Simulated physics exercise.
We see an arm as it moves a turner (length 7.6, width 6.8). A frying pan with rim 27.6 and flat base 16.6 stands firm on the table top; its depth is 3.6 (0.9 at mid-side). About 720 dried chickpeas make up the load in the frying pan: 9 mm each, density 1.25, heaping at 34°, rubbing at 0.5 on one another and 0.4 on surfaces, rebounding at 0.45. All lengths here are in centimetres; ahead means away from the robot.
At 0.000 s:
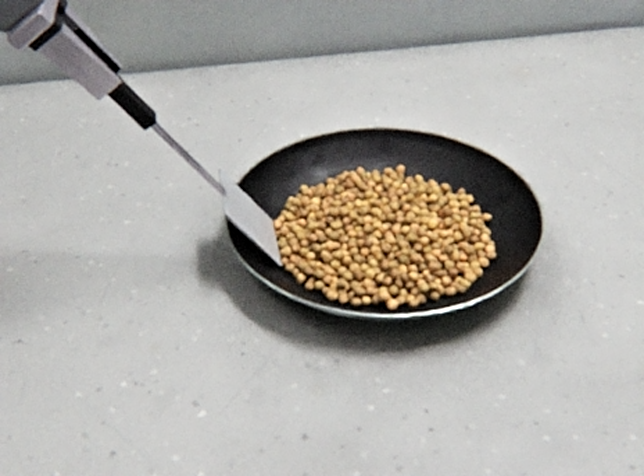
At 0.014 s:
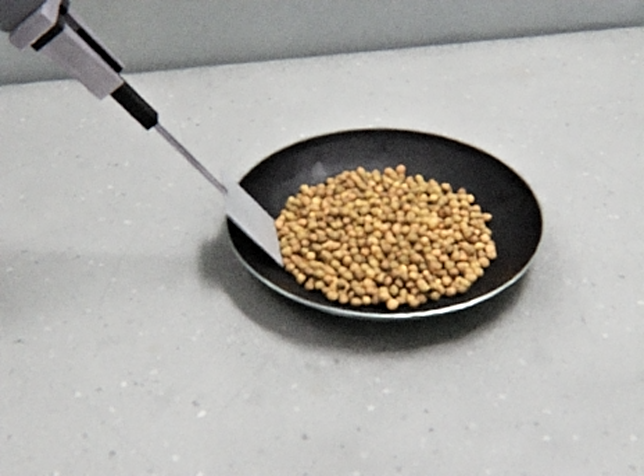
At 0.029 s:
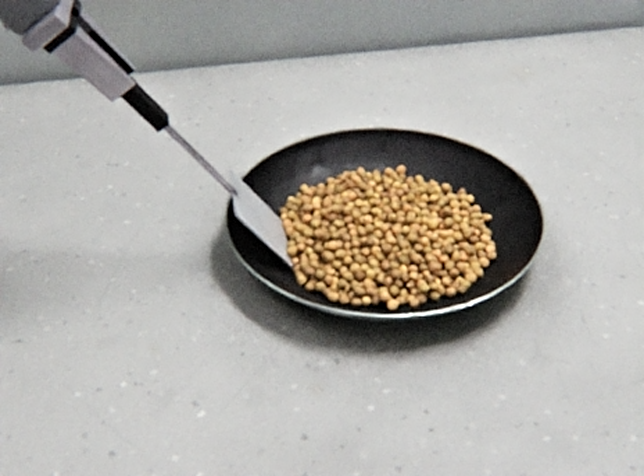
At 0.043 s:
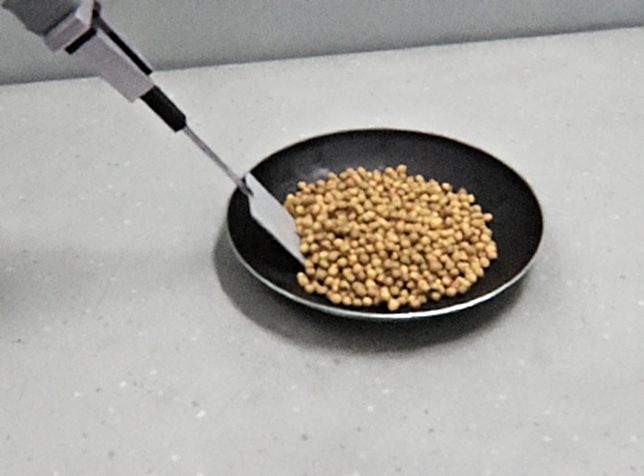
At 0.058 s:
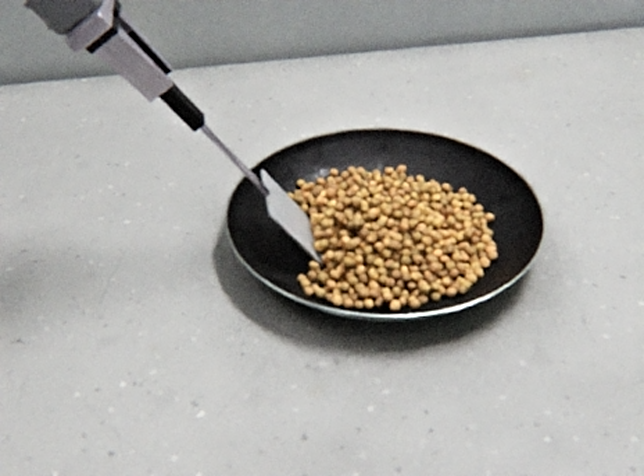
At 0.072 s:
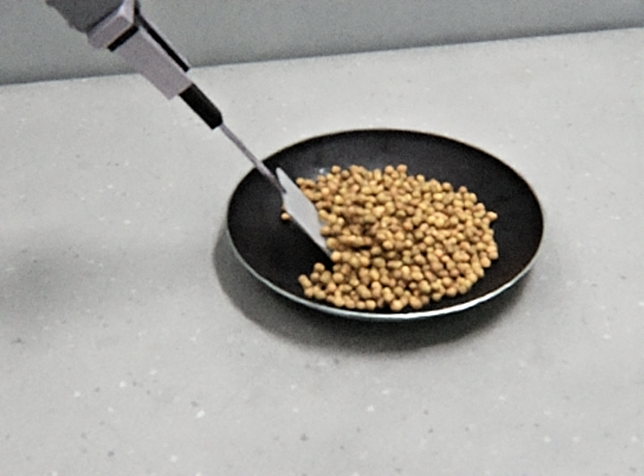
On a speckled grey table top, a robot arm pushes a turner rightward into chickpeas in a black frying pan, shifting some.
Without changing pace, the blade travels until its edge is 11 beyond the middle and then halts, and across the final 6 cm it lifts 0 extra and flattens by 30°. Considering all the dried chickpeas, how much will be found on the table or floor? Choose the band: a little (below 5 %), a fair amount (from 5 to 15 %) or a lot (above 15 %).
It is a lot, above 15 %.
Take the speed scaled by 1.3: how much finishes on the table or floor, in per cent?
Roughly 25 per cent.
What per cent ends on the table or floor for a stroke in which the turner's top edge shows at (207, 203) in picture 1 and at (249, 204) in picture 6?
Close to 10 in a hundred.
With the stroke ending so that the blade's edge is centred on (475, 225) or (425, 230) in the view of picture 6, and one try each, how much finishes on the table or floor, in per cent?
Estimates, in order: 5 % and 0 %.
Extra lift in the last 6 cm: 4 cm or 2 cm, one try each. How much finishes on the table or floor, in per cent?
Close to 20 and 20 percent respectively.
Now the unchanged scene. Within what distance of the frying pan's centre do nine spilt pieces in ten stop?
35 cm.
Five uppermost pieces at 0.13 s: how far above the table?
About 5 centimetres.
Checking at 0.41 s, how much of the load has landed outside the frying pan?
20 per cent.
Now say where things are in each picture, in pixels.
The first picture shows the turner top edge at (221, 190), sloping 56°; upper third of the load around (383, 227), from x 275 to 490, top at y 170; 715 in the frying pan.
The second picture shows the turner top edge at (223, 191), sloping 56°; upper third of the load around (383, 227), from x 280 to 490, top at y 170.
The third picture shows the turner top edge at (233, 192), sloping 56°; upper third of the load around (380, 228), from x 285 to 490, top at y 170.
The fourth picture shows the turner top edge at (249, 193), sloping 56°; upper third of the load around (371, 226), from x 285 to 490, top at y 170.
The fifth picture shows the turner top edge at (266, 191), sloping 56°; upper third of the load around (373, 224), from x 285 to 490, top at y 170.
The sixth picture shows the turner top edge at (282, 190), sloping 56°; upper third of the load around (376, 222), from x 285 to 495, top at y 170; 715 in the frying pan.
After 0.13 s, sloping 56°, highest piece 6 above the table; 715 in the frying pan.
After 0.18 s, sloping 49°, highest piece 5 above the table; 715 in the frying pan.
After 0.41 s, sloping 26°, highest piece 4 above the table; 564 in the frying pan, 150 on the table or floor, 1 on the blade or in flight.
After 1.46 s, sloping 26°, highest piece 4 above the table; 564 in the frying pan, 151 on the table or floor.
In the end, 564 in the frying pan, 151 on the table or floor. That is 21 % on the table or floor.
